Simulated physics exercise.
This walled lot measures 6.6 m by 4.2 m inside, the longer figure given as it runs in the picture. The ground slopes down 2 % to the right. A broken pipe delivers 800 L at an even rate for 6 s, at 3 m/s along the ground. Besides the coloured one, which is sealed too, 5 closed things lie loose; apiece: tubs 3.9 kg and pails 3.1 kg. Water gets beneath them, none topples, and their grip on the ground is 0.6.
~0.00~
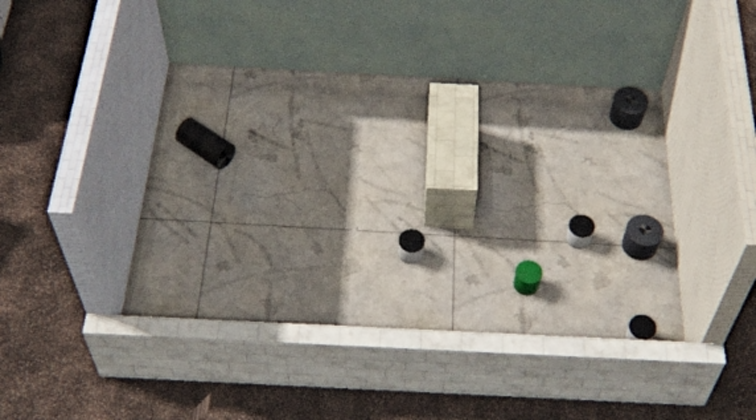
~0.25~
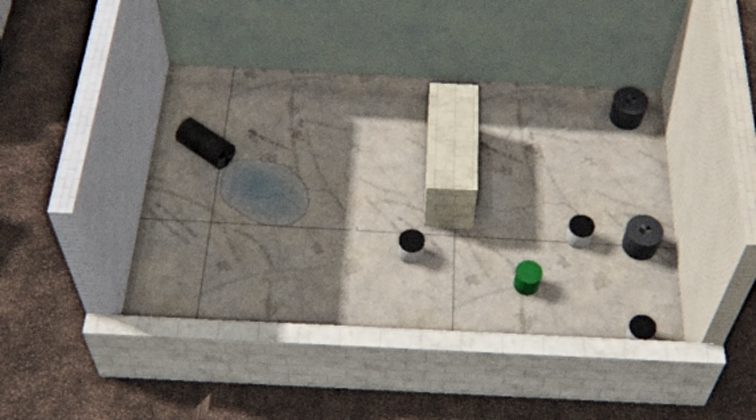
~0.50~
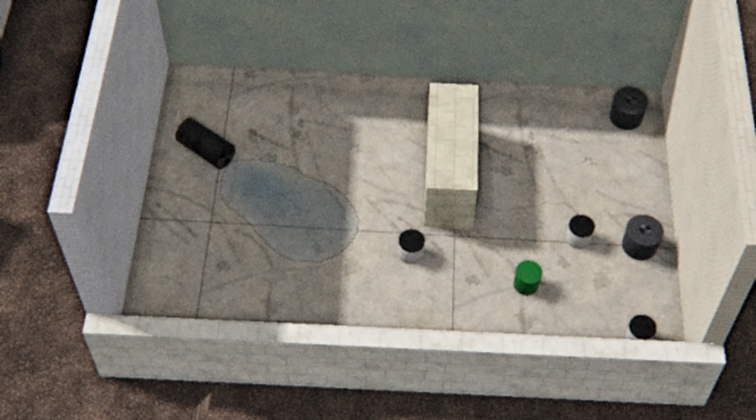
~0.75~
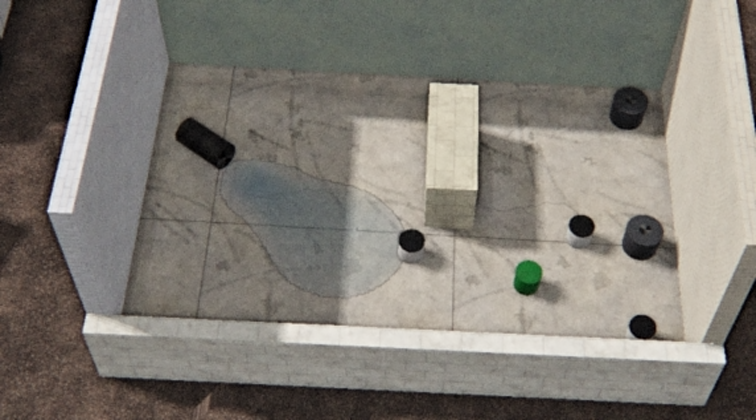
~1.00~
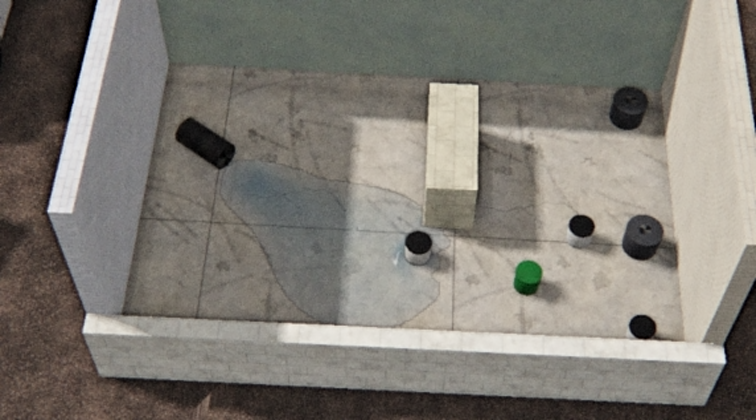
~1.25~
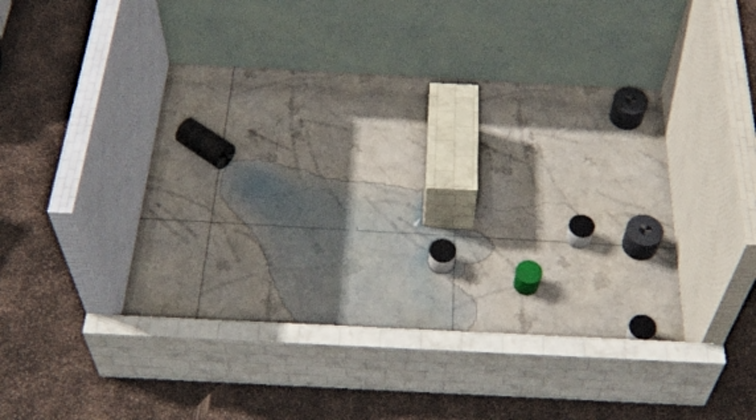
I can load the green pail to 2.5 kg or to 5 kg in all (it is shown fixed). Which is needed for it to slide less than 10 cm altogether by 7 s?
I expect that neither load is enough.
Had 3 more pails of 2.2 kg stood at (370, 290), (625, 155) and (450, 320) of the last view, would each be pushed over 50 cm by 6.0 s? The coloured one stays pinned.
In that order: Over, over, over.
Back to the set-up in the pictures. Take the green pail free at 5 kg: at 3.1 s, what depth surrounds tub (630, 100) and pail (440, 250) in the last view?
About 0 and 6 cm.
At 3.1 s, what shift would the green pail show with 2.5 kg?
Roughly 120 cm.
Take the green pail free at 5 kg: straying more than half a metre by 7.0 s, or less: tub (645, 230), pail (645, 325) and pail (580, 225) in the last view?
In turn: Over, past it, short of it.
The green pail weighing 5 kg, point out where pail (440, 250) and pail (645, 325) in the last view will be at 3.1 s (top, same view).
Near (626, 324) and (675, 313).
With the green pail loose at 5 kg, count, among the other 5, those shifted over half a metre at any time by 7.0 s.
4 of them.
After 1.8 s the green pail would be 3 cm from its start with 2.5 kg and 2 cm from its start with 5 kg; 1 cm of water round it then.
After 3.1 s the green pail would be 119 cm from its start with 2.5 kg and 43 cm from its start with 5 kg; 3 cm of water round it then.
After 4.9 s the green pail would be 127 cm from its start with 2.5 kg and 44 cm from its start with 5 kg; 4 cm of water round it then.
After 7.0 s the green pail would be 174 cm from its start with 2.5 kg and 83 cm from its start with 5 kg; 7 cm of water round it then.
